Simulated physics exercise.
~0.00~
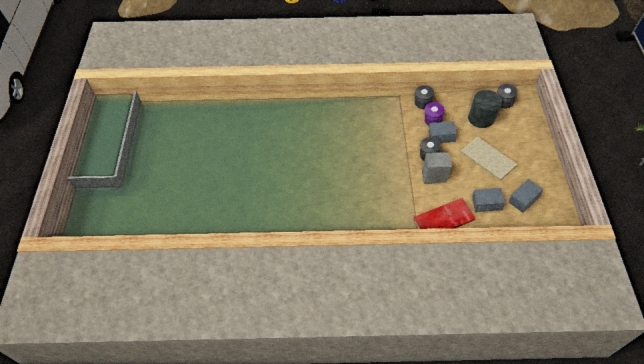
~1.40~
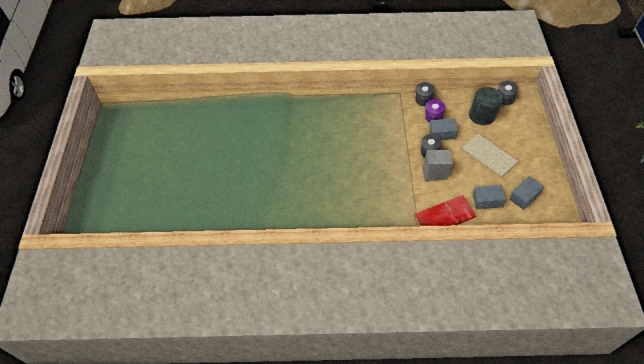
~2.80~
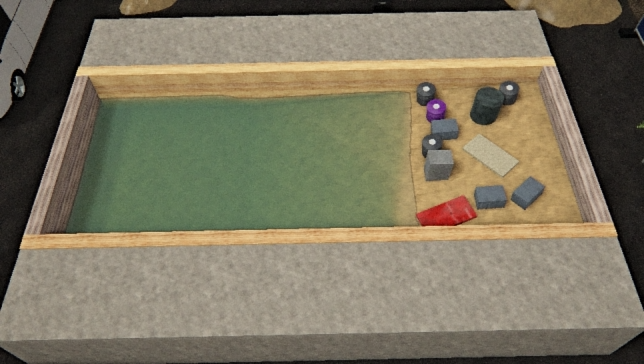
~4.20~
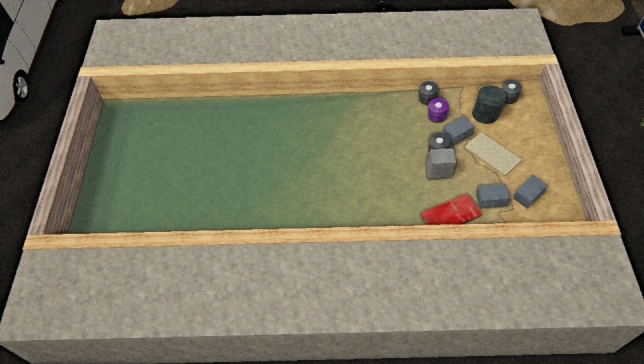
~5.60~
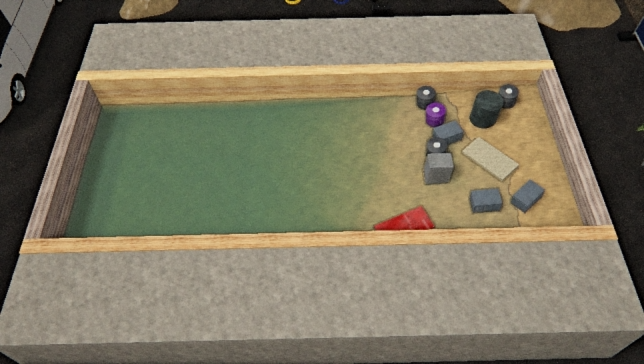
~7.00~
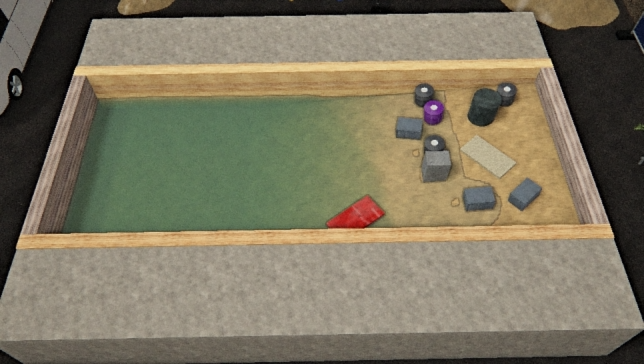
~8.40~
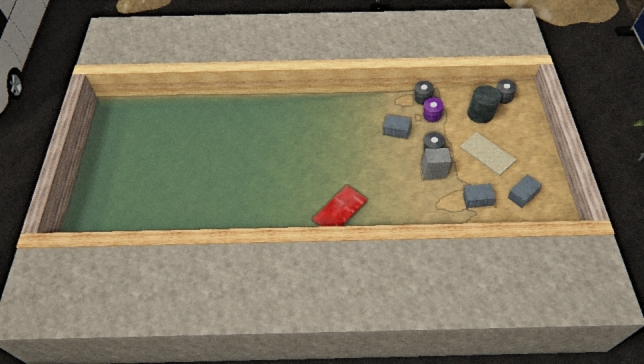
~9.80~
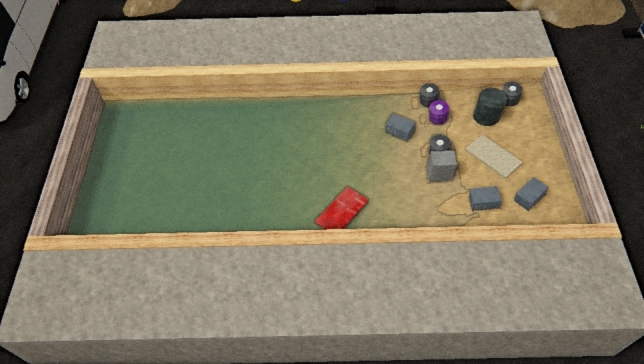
Beach between timber groynes, penned water spreading up the sand, a red float drifting left while the purple tub stays put.
